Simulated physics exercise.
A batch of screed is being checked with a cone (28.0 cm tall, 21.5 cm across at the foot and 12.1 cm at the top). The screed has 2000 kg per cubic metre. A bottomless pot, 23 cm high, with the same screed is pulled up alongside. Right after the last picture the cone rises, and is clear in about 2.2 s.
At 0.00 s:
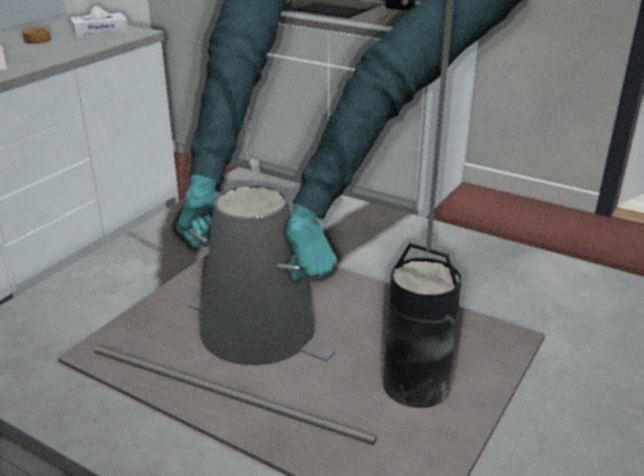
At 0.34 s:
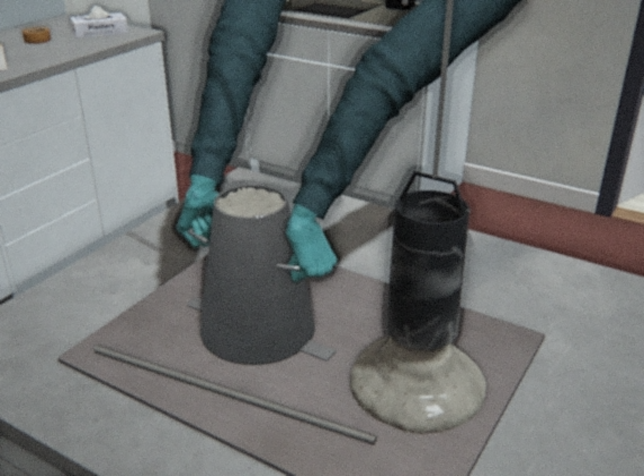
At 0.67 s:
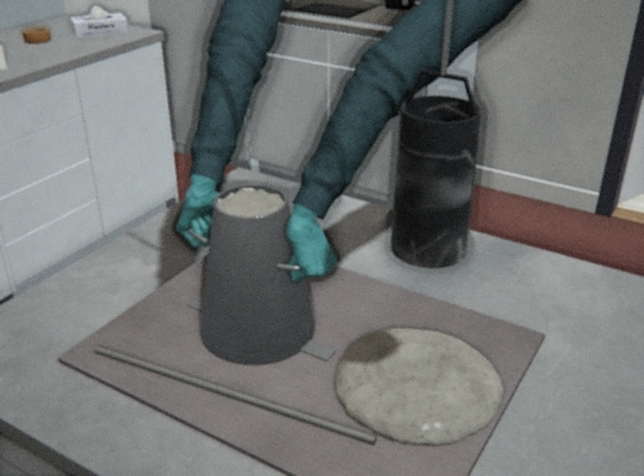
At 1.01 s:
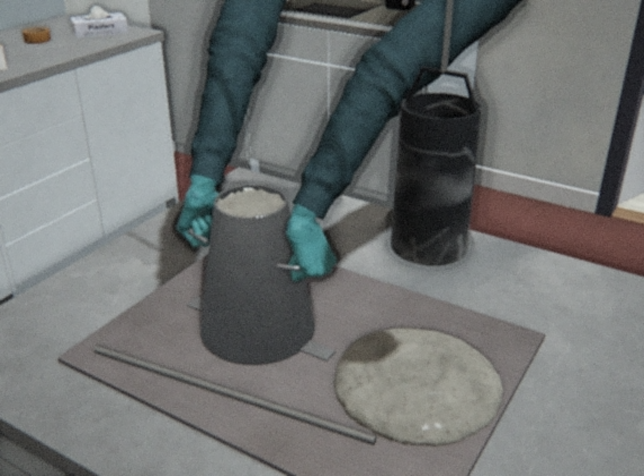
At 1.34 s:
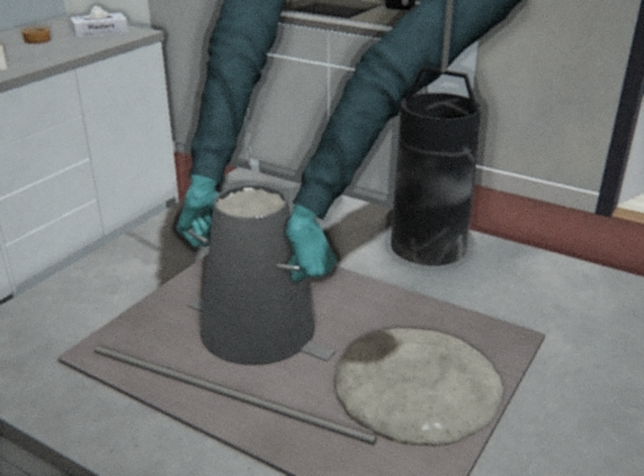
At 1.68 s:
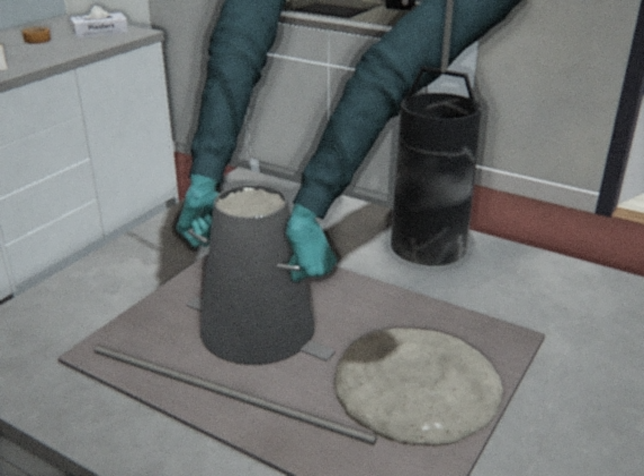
Black cylinder lifting off a board and leaving pale wet mix slumping into a flat disc, while gloved hands steady a grey cone.
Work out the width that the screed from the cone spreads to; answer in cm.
Close to 45 centimetres.
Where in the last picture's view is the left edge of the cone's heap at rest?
Around (141, 342).
After 2.2 s, the cone is up 6.0 cm; the screed has come down 13 cm to 15 cm and is 35 cm wide.
After 2.8 s, the cone is up 18 cm; the screed has come down 22 cm to 6.1 cm and is 45 cm wide.
After 3.3 s, the cone is up 28 cm; the screed has come down 22 cm to 6.1 cm and is 45 cm wide.
After 4.0 s, the cone is clear; the screed has come down 22 cm to 6.0 cm and is 45 cm wide.
After 4.6 s, at rest, the cone is clear; the screed has come down 22 cm to 6.0 cm and is 45 cm wide.
